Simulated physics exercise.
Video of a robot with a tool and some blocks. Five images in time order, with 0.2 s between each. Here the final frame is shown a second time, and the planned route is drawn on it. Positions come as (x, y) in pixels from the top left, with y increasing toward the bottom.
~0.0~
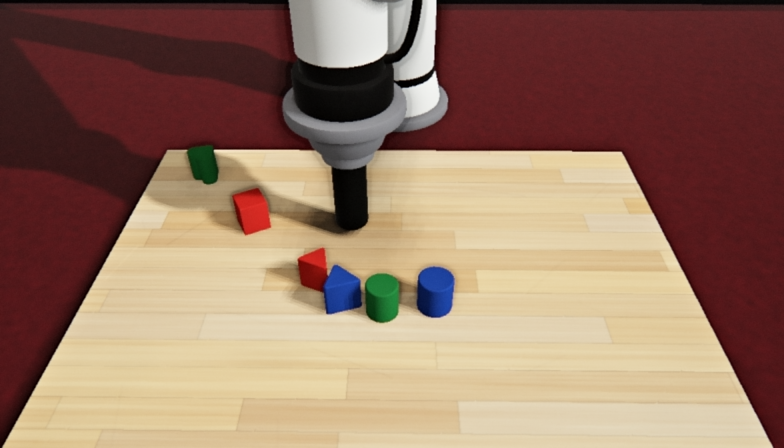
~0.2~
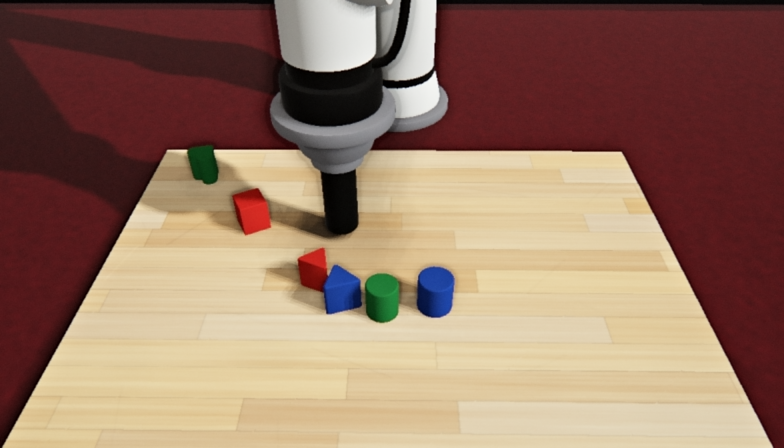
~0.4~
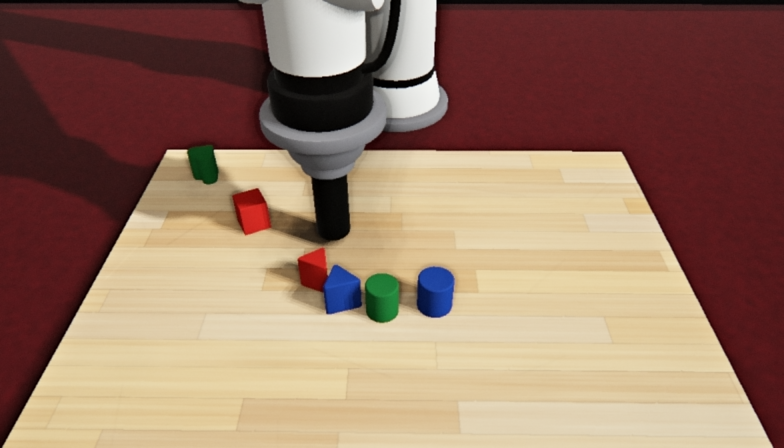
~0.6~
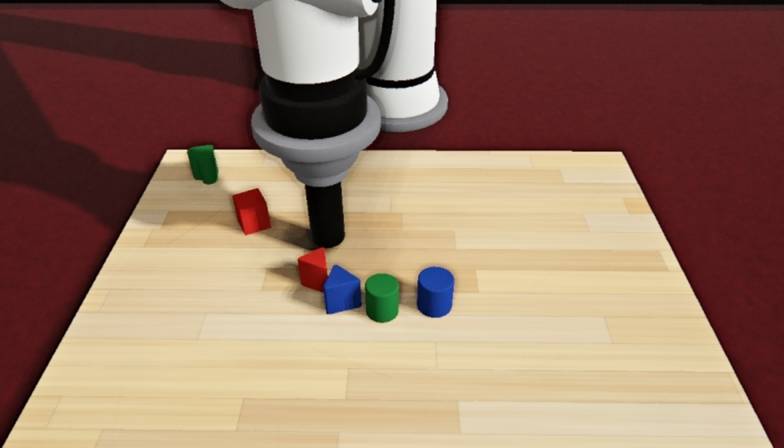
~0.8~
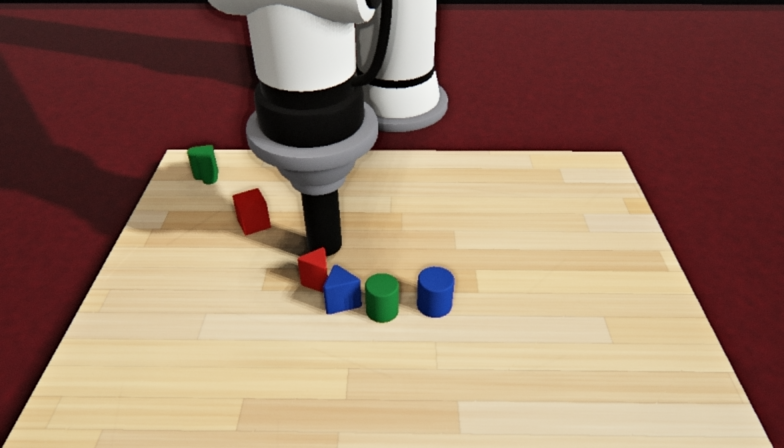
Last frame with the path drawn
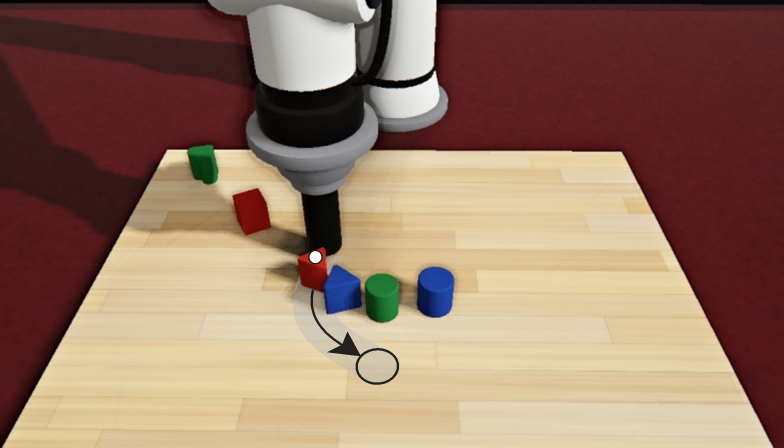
On a light wooden tabletop against a dark red backdrop, a white and gray robot arm holds a black rod upright behind scattered red, blue and green blocks. The arm moves the rod a short way left and toward the viewer, bringing its tip close to the red triangular block, while the blocks stay still.
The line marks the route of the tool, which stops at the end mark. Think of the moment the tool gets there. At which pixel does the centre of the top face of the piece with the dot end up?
Somewhere near (304, 329).
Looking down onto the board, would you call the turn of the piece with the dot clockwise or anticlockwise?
Seen from above, its turn is clockwise.
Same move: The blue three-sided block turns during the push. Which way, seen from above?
Viewed from overhead, the blue three-sided block winds up turned anticlockwise.
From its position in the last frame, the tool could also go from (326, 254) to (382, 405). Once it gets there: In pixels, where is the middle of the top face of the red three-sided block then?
It comes to (309, 277).
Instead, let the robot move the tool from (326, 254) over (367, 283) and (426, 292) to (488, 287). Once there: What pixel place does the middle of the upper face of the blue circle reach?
I'd place it at (482, 289), taking the centre of its top.
Drawn move, from (326, 254) through (312, 294) and (329, 335) to (377, 366); the dot is on the red three-sided block.
On the path given first. One third of the way, tool (311, 286); red three-sided block (304, 289), turned 35° clockwise.
Two thirds of the way, tool (328, 327); red three-sided block (304, 329), turned 75° clockwise; blue three-sided block (344, 281), turned 40° anticlockwise.
At the end, tool (377, 358); red three-sided block (305, 329), turned 75° clockwise; blue three-sided block (344, 281), turned 40° anticlockwise; green circle still.
